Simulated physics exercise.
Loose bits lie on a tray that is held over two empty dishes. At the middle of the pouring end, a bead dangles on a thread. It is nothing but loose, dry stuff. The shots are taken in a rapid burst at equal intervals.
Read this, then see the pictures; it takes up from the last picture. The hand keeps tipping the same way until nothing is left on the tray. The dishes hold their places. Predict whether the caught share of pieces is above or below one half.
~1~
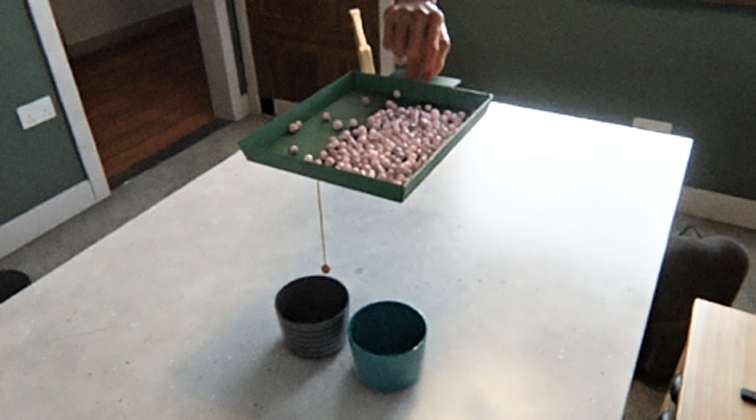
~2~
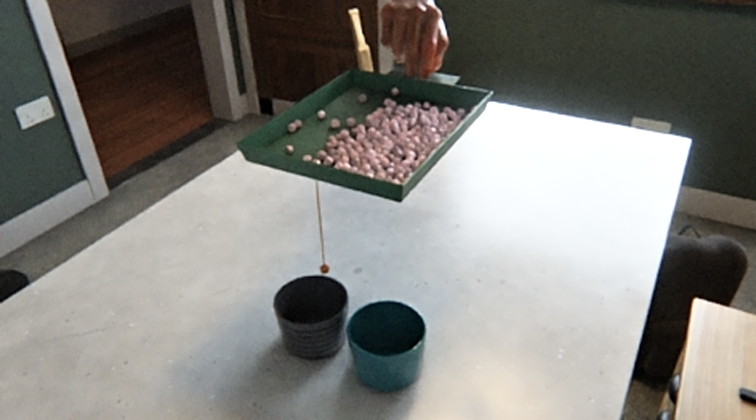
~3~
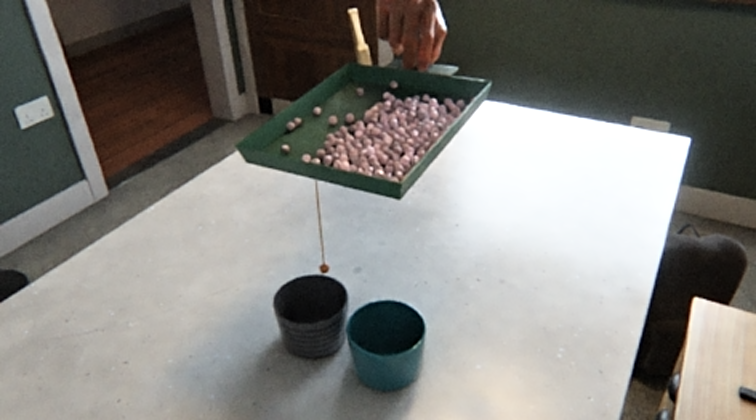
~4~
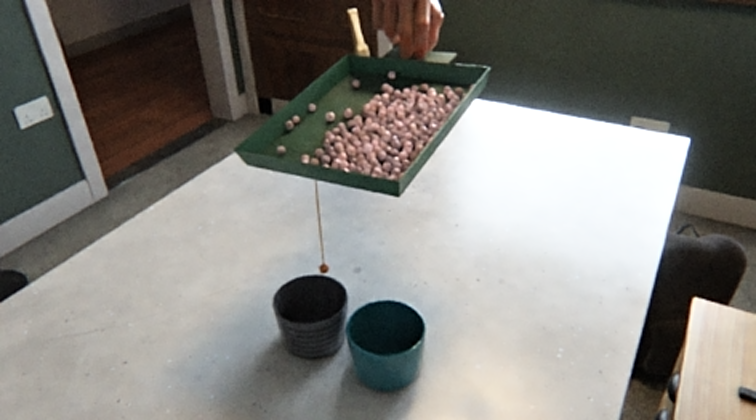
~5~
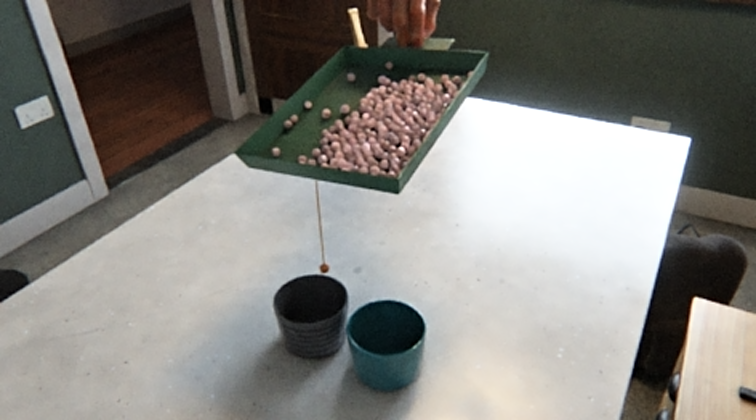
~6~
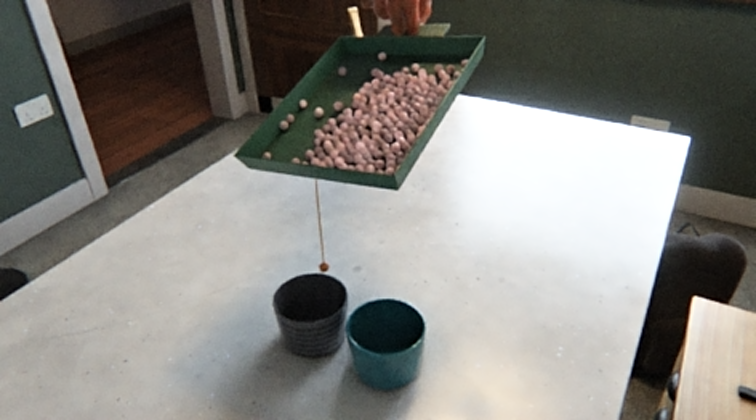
So the dishes mostly fail at catching it, really.
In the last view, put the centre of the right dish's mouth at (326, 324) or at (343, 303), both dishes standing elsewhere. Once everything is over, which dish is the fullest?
In the first position the left of the two, in the second the left of the two.
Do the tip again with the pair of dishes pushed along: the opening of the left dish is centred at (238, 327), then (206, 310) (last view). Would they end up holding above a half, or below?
Taking the tries in order: A minor share, followed by a minor share.
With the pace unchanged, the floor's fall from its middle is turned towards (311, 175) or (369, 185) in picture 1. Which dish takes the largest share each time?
Well, the one to the left comes out on top first, then the one to the right.
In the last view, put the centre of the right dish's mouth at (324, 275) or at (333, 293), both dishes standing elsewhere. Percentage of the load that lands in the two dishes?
Close to 60 in a hundred, then close to 60 in a hundred.
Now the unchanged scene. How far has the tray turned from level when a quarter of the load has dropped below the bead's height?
Near 75 degrees.
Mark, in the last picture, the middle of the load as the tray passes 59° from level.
Check around (278, 157) in the last picture.
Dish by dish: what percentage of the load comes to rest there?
Roughly 0 in a hundred end in the left dish and roughly 0 in a hundred in the right dish.
Soon after the last picture, tray tipped steeply; most on the tray; a small part outside both; a small part in the air.
A little later, tray tipped right over; a small part on the tray; a stray few in the left dish; about two thirds outside both; a small part in the air.
Later still, tray tipped past a quarter turn; a stray few in the left dish; nearly all outside both.
By the end, tray tipped past a quarter turn; none in the right dish; a stray few in the left dish; nearly all outside both.
